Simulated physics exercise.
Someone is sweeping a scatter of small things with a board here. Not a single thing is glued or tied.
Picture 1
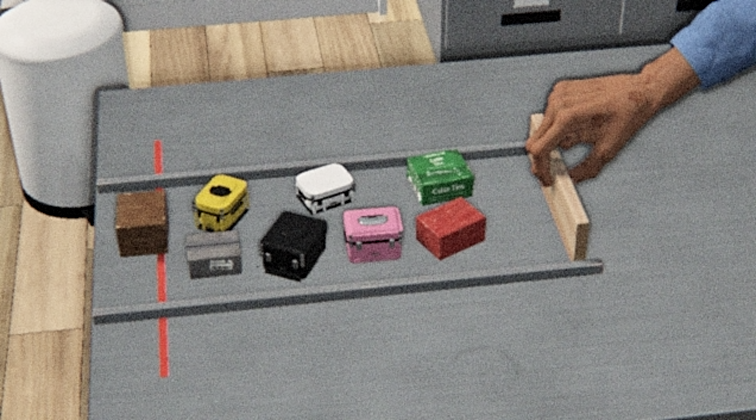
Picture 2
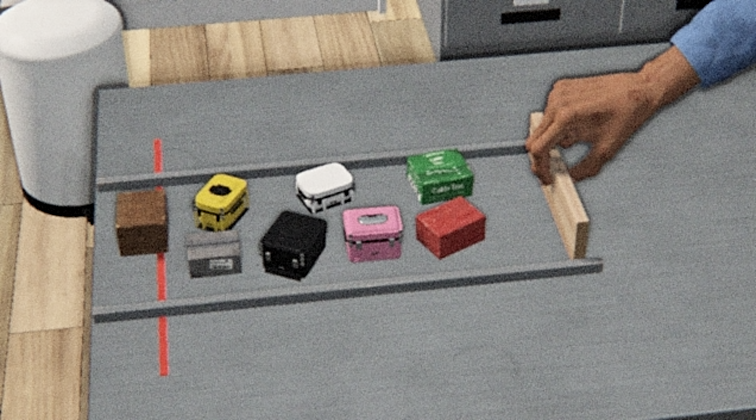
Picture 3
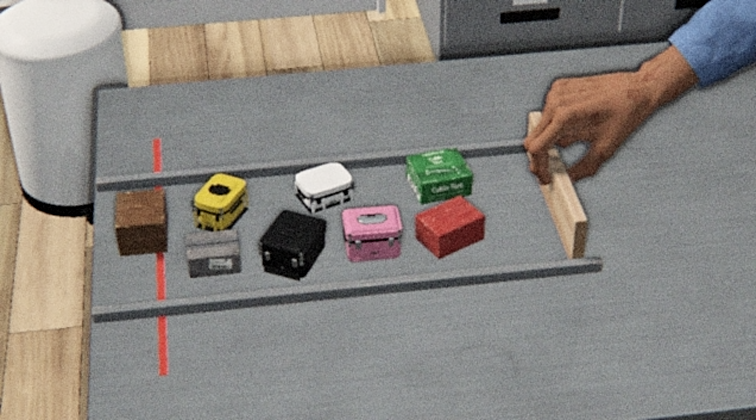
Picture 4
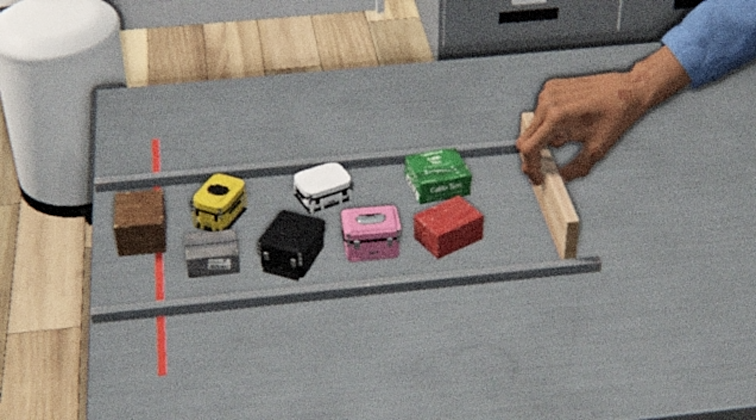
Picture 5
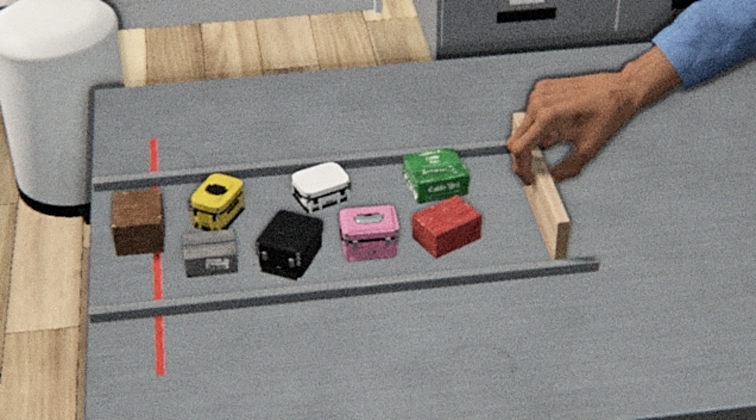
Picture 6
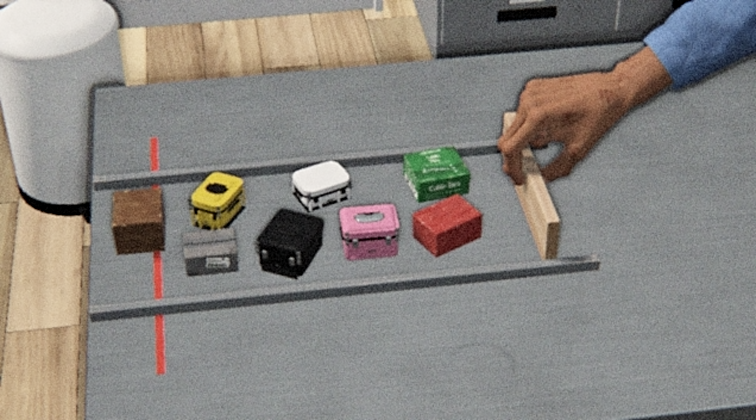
On a grey tabletop, a hand sliding a wooden board slightly left between two rails toward small, still boxes and cases.
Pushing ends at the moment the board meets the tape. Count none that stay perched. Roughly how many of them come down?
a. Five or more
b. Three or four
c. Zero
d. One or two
The answer is a.
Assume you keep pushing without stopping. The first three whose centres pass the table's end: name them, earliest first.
Those would be the grey box, the brown block and the black case, in that order.
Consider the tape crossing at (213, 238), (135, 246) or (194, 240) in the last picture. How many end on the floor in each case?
3, 6, 3.
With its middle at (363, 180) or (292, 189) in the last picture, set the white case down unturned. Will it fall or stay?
The white case falls; falls.
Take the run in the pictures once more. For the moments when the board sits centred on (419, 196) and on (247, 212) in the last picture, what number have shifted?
First 4 and then 8.
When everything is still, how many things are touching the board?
The answer is 2.
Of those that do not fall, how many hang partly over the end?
0 in all.
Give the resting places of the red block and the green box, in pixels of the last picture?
The first near (127, 249), the second near (127, 199).
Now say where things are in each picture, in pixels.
In the first picture, brown block (143, 223); grey box (214, 255); yellow case (222, 205); board (557, 187); tape (161, 246).
In the second picture, grey box (214, 254); white case (325, 189).
In the third picture, yellow case (221, 204); black case (294, 245).
In the fourth picture, brown block (141, 223); red block (449, 227).
In the fifth picture, grey box (210, 253); green box (436, 175).
In the sixth picture, brown block (139, 221); grey box (211, 252); yellow case (218, 203); board (529, 185); tape (157, 243).
Soon after, none off yet; brown block at rest near (139, 221); grey box at rest near (211, 252); yellow case at rest near (218, 203).
Then, none off yet; brown block at rest near (139, 221); grey box moved about its own width near (138, 259); yellow case moved a little near (192, 207).
Further on, one off so far; brown block tipped a little near (81, 234); grey box falling; yellow case moved well along near (108, 211).
By the end, the number that fall off is five or more; fallen, pink case, white case, black case, yellow case, grey box and brown block.
